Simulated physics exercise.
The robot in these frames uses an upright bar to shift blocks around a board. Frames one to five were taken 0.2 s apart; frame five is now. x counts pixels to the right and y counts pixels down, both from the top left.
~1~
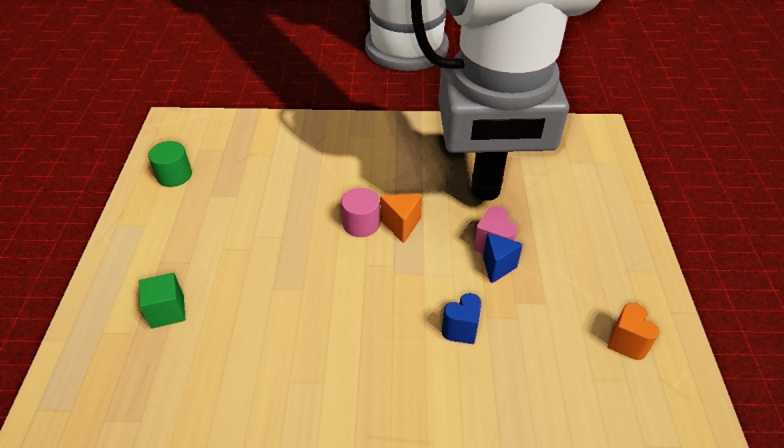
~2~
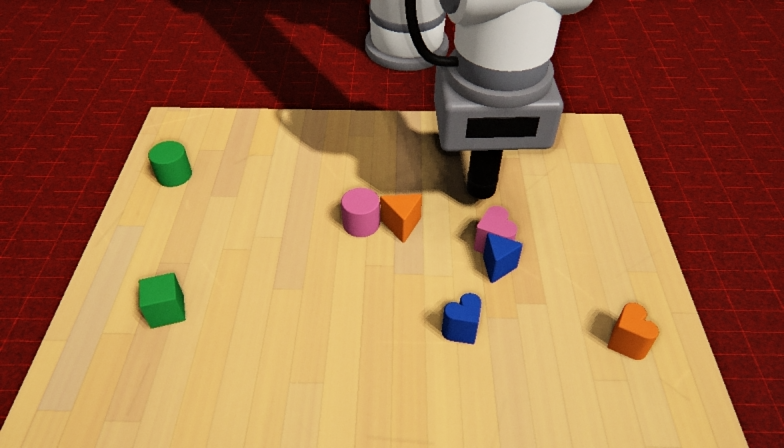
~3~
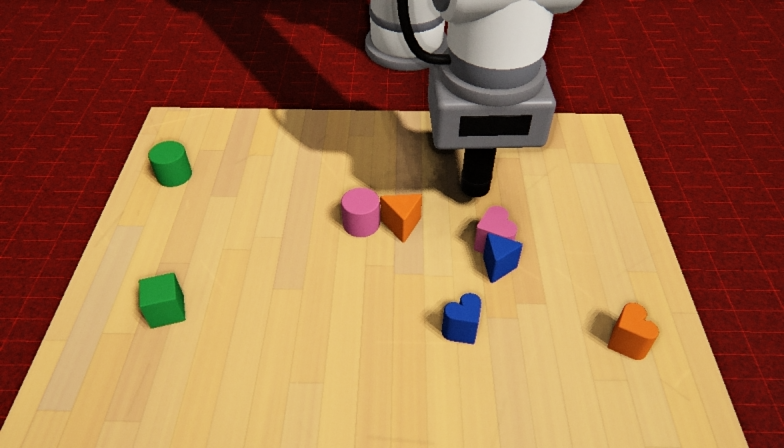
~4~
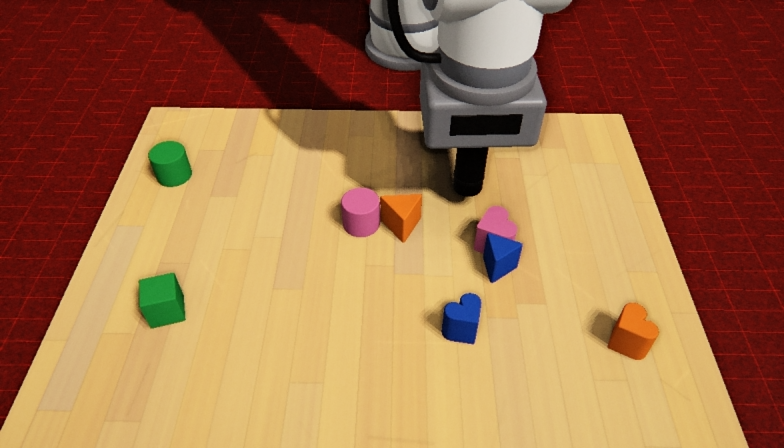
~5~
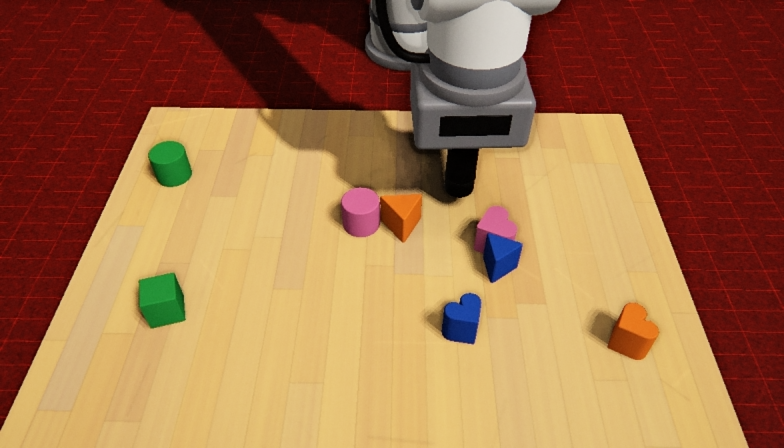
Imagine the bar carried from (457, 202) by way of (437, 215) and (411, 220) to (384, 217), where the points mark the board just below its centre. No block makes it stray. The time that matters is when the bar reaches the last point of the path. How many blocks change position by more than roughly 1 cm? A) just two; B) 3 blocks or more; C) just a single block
Letter A.
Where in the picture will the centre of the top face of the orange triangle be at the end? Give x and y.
Close to (347, 202).
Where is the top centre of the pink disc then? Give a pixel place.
The top centre is at (312, 205).
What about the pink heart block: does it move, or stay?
It holds its position.
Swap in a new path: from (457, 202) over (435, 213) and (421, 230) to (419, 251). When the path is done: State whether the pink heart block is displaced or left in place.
By the last moment of the path, the pink heart block has stayed put.
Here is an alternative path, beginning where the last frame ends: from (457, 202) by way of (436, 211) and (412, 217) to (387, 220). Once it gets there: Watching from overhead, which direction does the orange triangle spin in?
Clockwise.
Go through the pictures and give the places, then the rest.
Bar's lower end at (485, 192); pink disc at (360, 200); orange triangle at (402, 202); pink heart block at (498, 221), in the first frame.
Bar at (481, 190); blocks still, in the second frame.
Bar at (475, 188); blocks still, in the third frame.
Bar at (467, 188); blocks still, in the fourth frame.
Bar at (459, 189); pink disc at (360, 200); orange triangle at (402, 202); pink heart block at (498, 221), in the fifth frame.
What follows on the original path. Halfway along, bar at (425, 205); pink disc at (349, 201); orange triangle at (389, 205).
At the end, bar at (384, 203); pink disc at (312, 205); orange triangle at (347, 202); pink heart block still.
